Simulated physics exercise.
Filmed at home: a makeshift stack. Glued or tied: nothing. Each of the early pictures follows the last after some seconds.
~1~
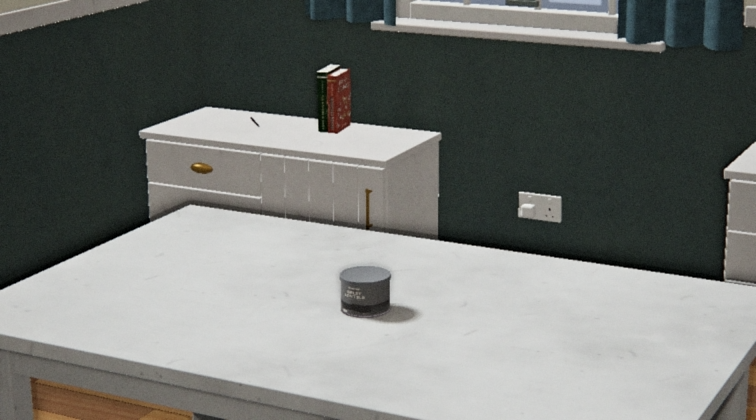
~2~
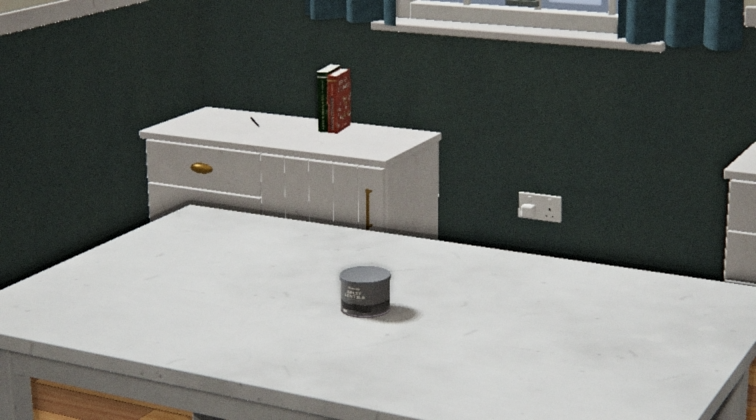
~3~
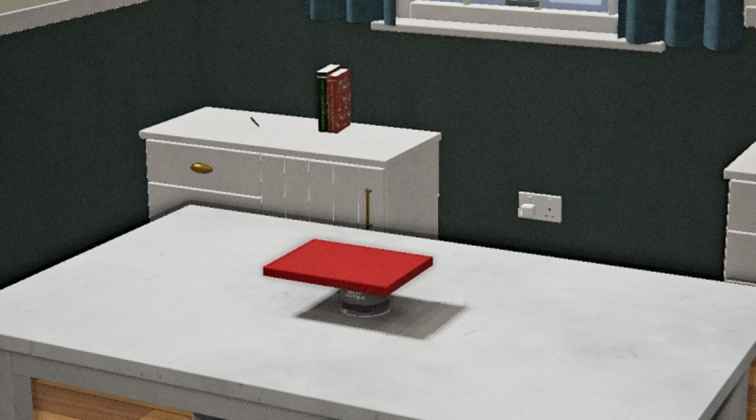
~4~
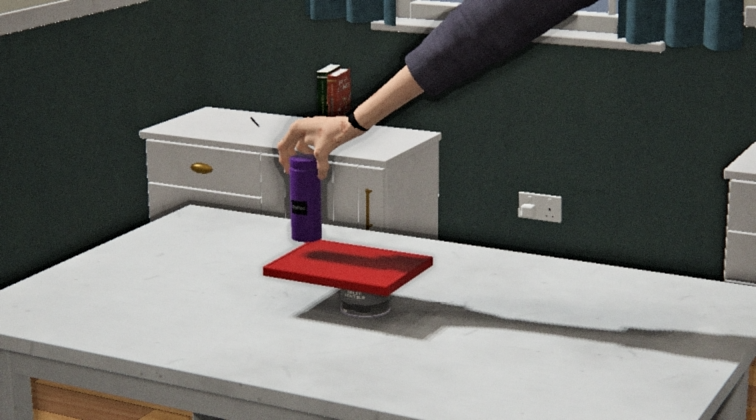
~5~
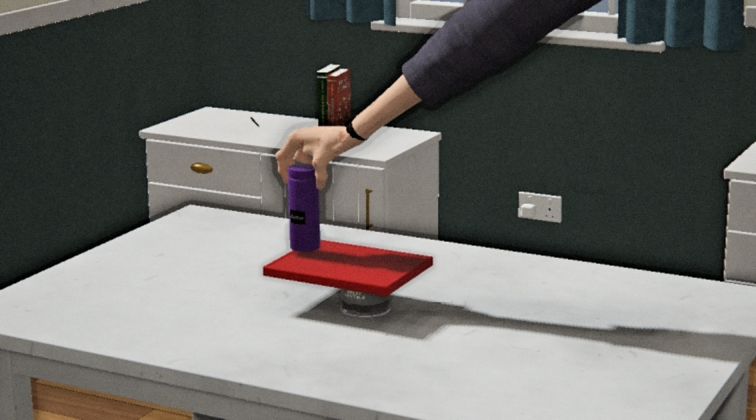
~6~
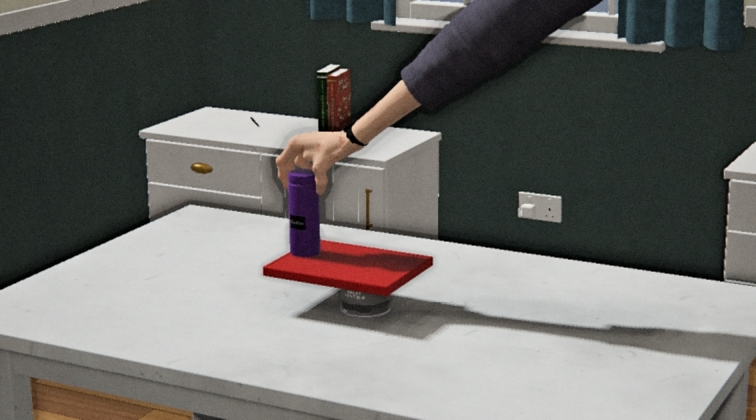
A red slab appeared on top of a small gray container on a pale table, and then a hand lowered a purple bottle onto its left side and kept hold of it.
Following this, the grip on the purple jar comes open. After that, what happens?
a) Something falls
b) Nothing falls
The answer is a.
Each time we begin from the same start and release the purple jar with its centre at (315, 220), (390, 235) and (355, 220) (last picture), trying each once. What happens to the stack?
Case 1: Collapse; case 2: Stable; case 3: Stable.
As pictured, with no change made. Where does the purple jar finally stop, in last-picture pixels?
Around (230, 281).
Then, 0.30 s past the last view, purple jar now fallen; red lid rocked 26° from its first pose.
Then, 0.50 s past the last view, red lid rocked 24° from its first pose.
Then, 1.00 s past the last view, red lid rocked 27° from its first pose.
Finally, fallen, purple jar; left askew, red lid; grey tub still in place. Final places as the last picture's camera would see them, purple jar near (230, 280). The stack gives way.
